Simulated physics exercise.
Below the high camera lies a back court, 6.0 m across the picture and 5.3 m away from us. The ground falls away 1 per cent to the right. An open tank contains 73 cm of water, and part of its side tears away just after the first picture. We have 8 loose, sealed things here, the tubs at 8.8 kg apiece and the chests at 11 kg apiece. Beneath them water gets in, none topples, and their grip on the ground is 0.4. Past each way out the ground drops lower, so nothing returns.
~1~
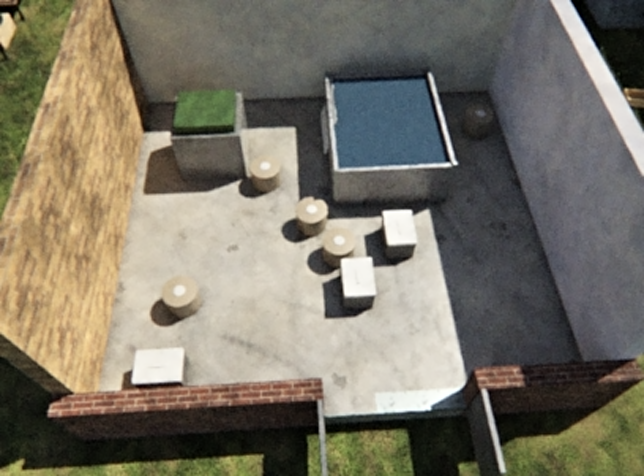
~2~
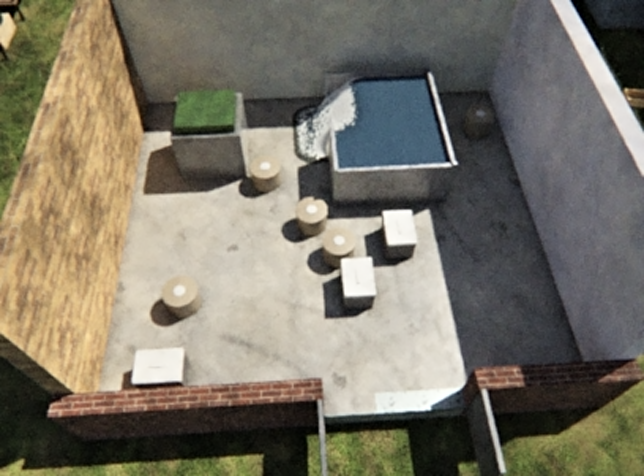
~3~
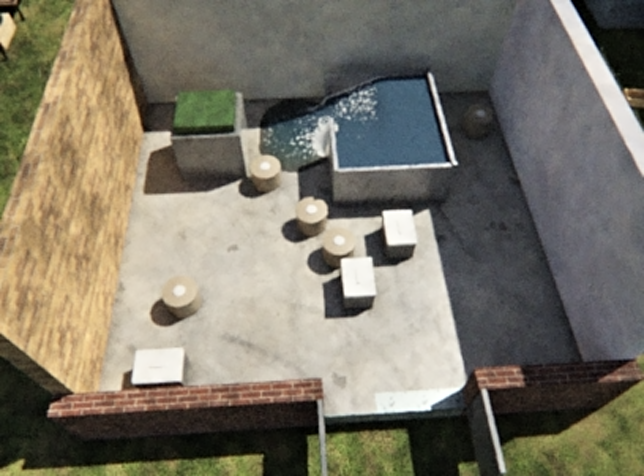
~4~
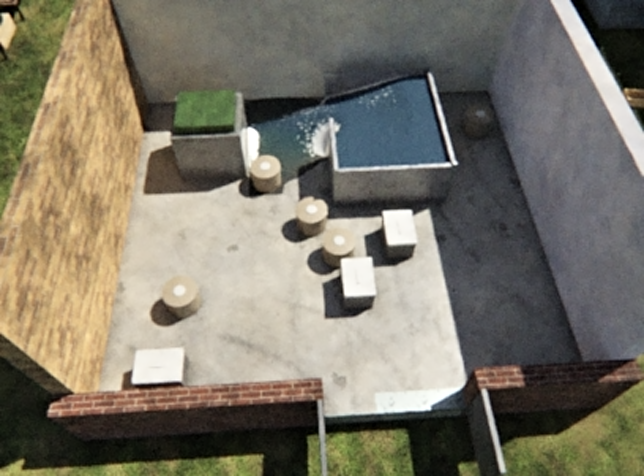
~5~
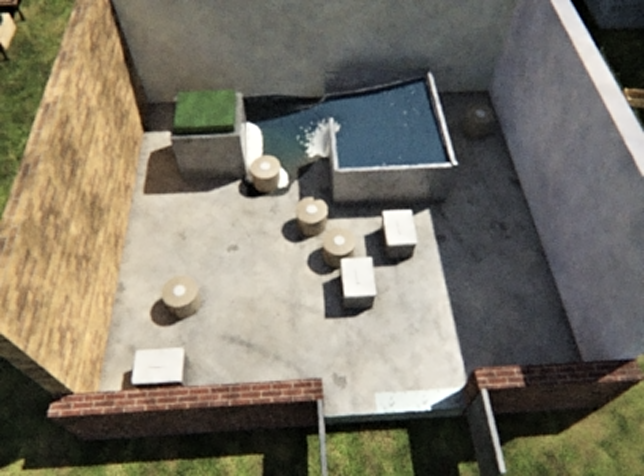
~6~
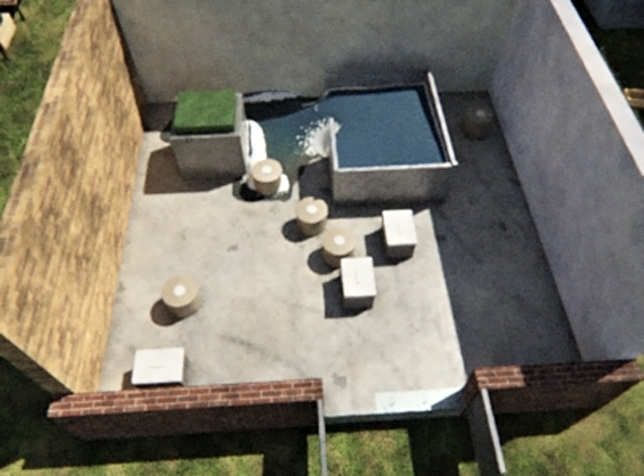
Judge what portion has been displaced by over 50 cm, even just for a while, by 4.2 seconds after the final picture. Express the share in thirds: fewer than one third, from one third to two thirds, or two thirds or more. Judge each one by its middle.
From one third to two thirds.
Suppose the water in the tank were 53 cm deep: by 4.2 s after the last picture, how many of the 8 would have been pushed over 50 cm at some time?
You'd get 2 in that case.
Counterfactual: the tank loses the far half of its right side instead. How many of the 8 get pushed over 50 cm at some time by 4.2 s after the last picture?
In that case the number is 1.
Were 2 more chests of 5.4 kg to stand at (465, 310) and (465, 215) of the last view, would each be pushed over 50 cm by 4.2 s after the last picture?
Below, below.
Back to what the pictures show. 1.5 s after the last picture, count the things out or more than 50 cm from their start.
The number I get is 1.
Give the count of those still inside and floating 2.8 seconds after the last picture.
At that moment it comes to 2.
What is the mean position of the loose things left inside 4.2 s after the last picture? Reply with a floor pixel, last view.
I'd put it close to (378, 275) in the last view.
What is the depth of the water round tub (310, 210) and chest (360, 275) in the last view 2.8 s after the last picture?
I'd put it at 3 cm and 4 cm respectively.
Then, 0.4 s after the last picture 1 of 8 are over 50 cm from their spots; 0 afloat.
Then, 1.5 s after the last picture 1 of 8 are over 50 cm from their spots; 0 afloat.
Then, 2.8 s after the last picture 3 of 8 are over 50 cm from their spots; 2 afloat.
Then, 4.2 s after the last picture 4 of 8 are over 50 cm from their spots, and 4 have been at some point; 2 afloat.
